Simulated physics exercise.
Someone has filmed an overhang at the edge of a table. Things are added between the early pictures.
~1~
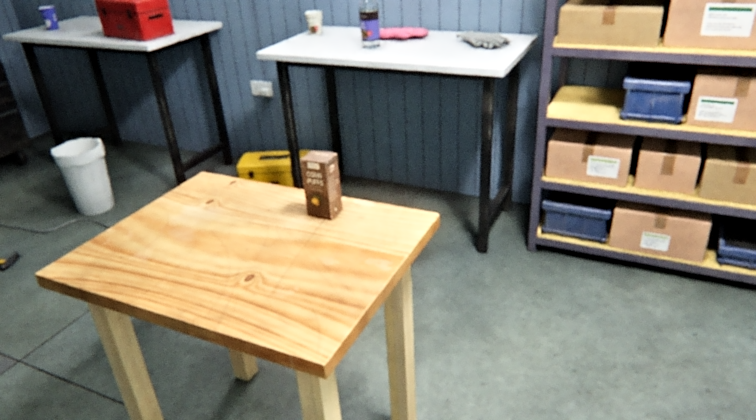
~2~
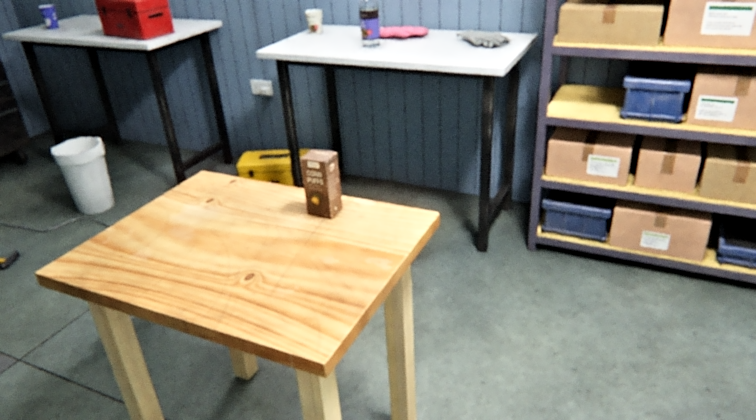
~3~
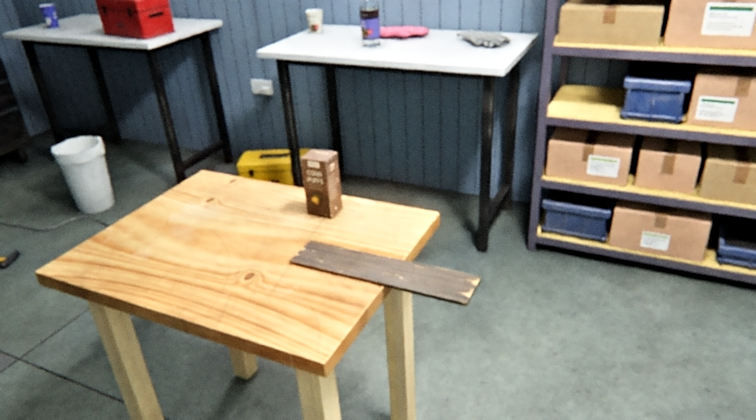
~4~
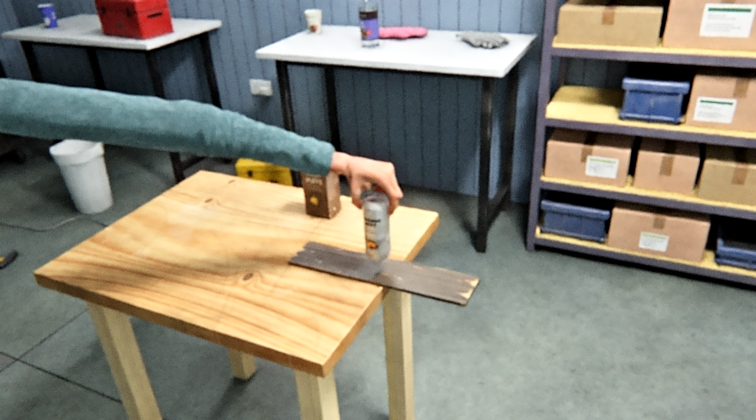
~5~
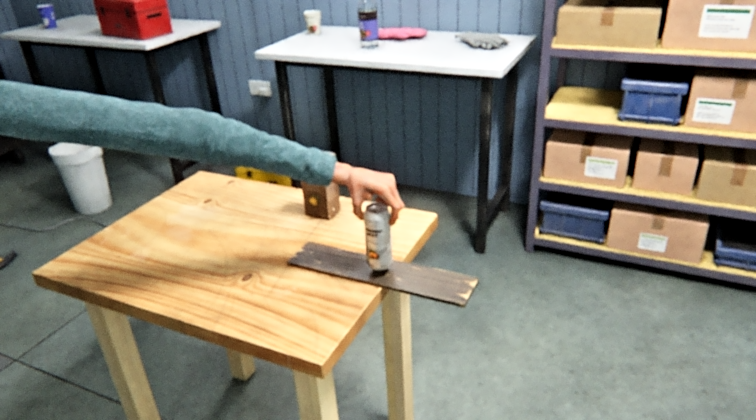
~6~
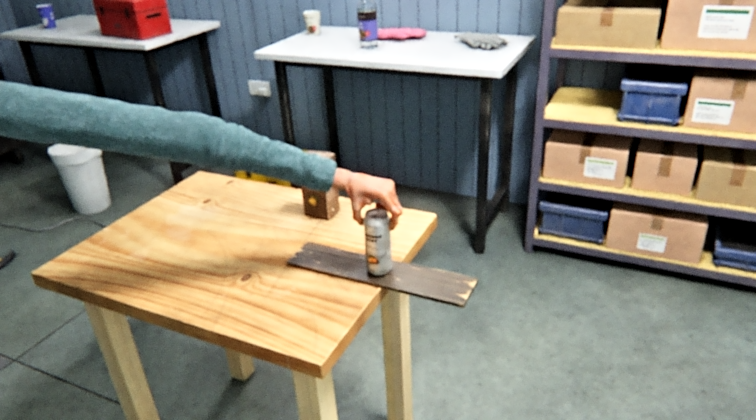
An arm in a teal sleeve reaches in from the left over a light wooden table, seen from slightly above in a workshop with blue walls. A brown carton stands near the table's back edge, with white-topped benches behind and box-filled shelves at right. A dark plank appears across the right edge, then the hand lowers a whitish can onto it, still holding it.
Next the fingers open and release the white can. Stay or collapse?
In the end the board holds.
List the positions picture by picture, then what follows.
In the first picture, the last thing is not in view yet; brown carton (322, 185).
In the second picture, the last thing is not in view yet; brown carton (322, 184).
In the third picture, the last thing is not in view yet; brown carton (322, 184).
In the fourth picture, coming down; white can (377, 227); brown carton (321, 184).
In the fifth picture, coming down; white can (378, 237); brown carton (320, 185).
In the sixth picture, set down, still held; white can (378, 243); brown carton (319, 185).
Then, 0.60 s later than the last frame, all is still.
Then, 1.40 s later than the last frame, white can resting near (378, 243).
When it is over, all 3 as before. End places, in pixels of the last picture, white can near (378, 243). The board keeps its balance.
